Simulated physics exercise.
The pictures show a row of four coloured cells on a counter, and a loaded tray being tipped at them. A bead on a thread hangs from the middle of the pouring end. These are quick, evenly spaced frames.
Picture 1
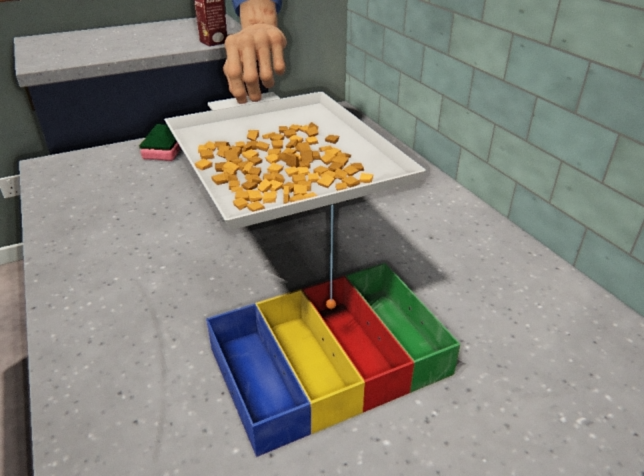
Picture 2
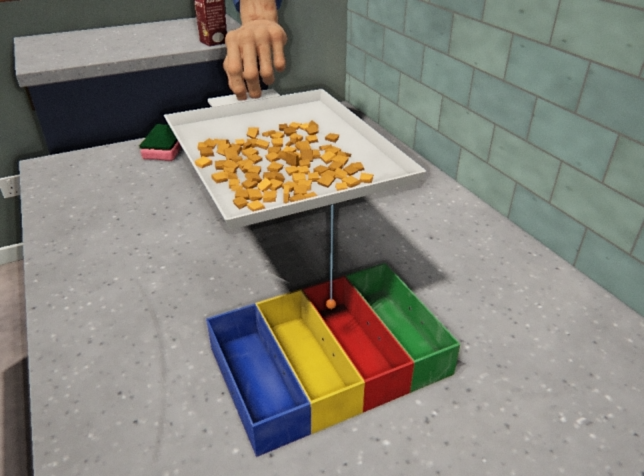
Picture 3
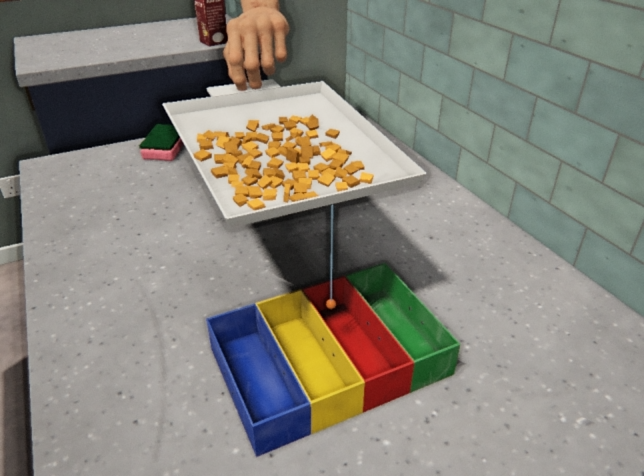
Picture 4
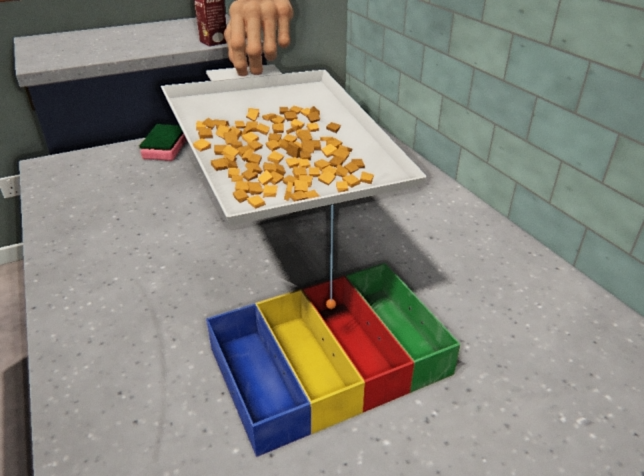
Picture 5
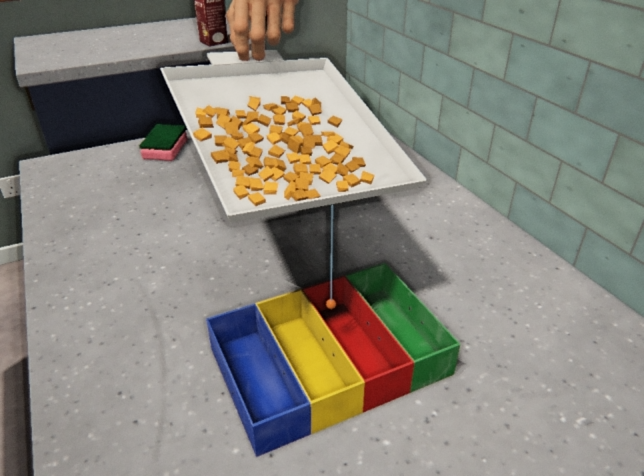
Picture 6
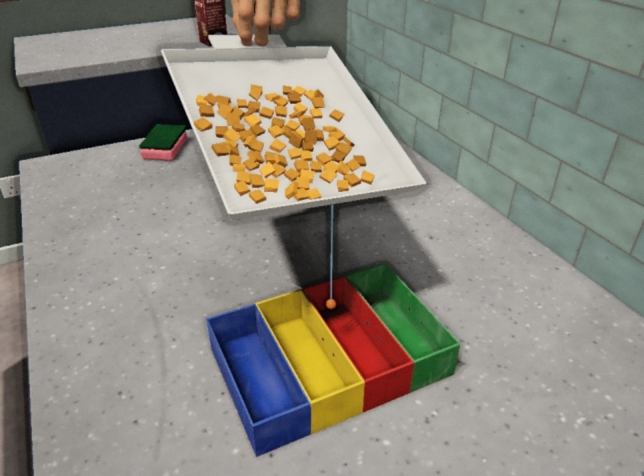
At first, a hand holds a white tray of small orange-brown crackers nearly still above blue, yellow, red and green cells on a speckled counter, a bead hanging from its front edge. Then the hand raises the back of the tray steadily, and the pouring end dips slightly toward its right corner.
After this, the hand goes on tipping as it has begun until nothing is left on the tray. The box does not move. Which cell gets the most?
The green cell gets the most.
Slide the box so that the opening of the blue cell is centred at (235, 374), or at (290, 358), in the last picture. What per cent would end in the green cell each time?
The first gives 40 %, the second 40 %.
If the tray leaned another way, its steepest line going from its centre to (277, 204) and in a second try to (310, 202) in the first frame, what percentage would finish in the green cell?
The first gives 0 %, the second 10 %.
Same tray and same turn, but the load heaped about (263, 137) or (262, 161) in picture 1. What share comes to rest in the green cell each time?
The first gives 40 %, the second 50 %.
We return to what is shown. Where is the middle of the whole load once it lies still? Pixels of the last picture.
At about (403, 339).
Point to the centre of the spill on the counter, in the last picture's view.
Near (442, 316).
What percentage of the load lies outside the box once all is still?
It comes to 20 per cent or so.
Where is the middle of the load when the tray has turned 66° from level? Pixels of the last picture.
Close to (360, 177).
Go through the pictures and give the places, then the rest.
In the first picture, corners of the pouring end near (229, 216) and (419, 169), level; middle of the load near (276, 169), small crackers; bead on its thread near (331, 304); blue cell near (283, 427); yellow cell near (337, 404); red cell near (388, 384); green cell near (435, 365).
In the second picture, corners of the pouring end near (230, 215) and (419, 170), level; middle of the load near (276, 168).
In the third picture, corners of the pouring end near (230, 214) and (420, 172), tipped barely, lowest at the right corner; middle of the load near (276, 164).
In the fourth picture, corners of the pouring end near (231, 212) and (420, 174), tipped a little, lowest at the right corner; middle of the load near (276, 158).
In the fifth picture, corners of the pouring end near (232, 210) and (420, 177), tipped a little, lowest at the right corner; middle of the load near (277, 152).
In the sixth picture, corners of the pouring end near (233, 209) and (420, 180), tipped clearly, lowest at the right corner; middle of the load near (278, 146); blue cell near (283, 427); yellow cell near (337, 404); red cell near (388, 384); green cell near (435, 365).
Shortly afterwards, tray tipped steeply; all but a few on the tray; a little falling or outside the box.
Next, tray tipped past a quarter turn; near a third in the green cell; near a quarter in the red cell; only a few in the yellow cell; near a third falling or outside the box.
Some moments later, tray tipped past a quarter turn; near half in the green cell; near a quarter in the red cell; only a few in the yellow cell; near a quarter falling or outside the box.
In the end, tray tipped past a quarter turn; near half in the green cell; near a quarter in the red cell; only a few in the yellow cell; none at all in the blue cell; near a quarter outside the box.
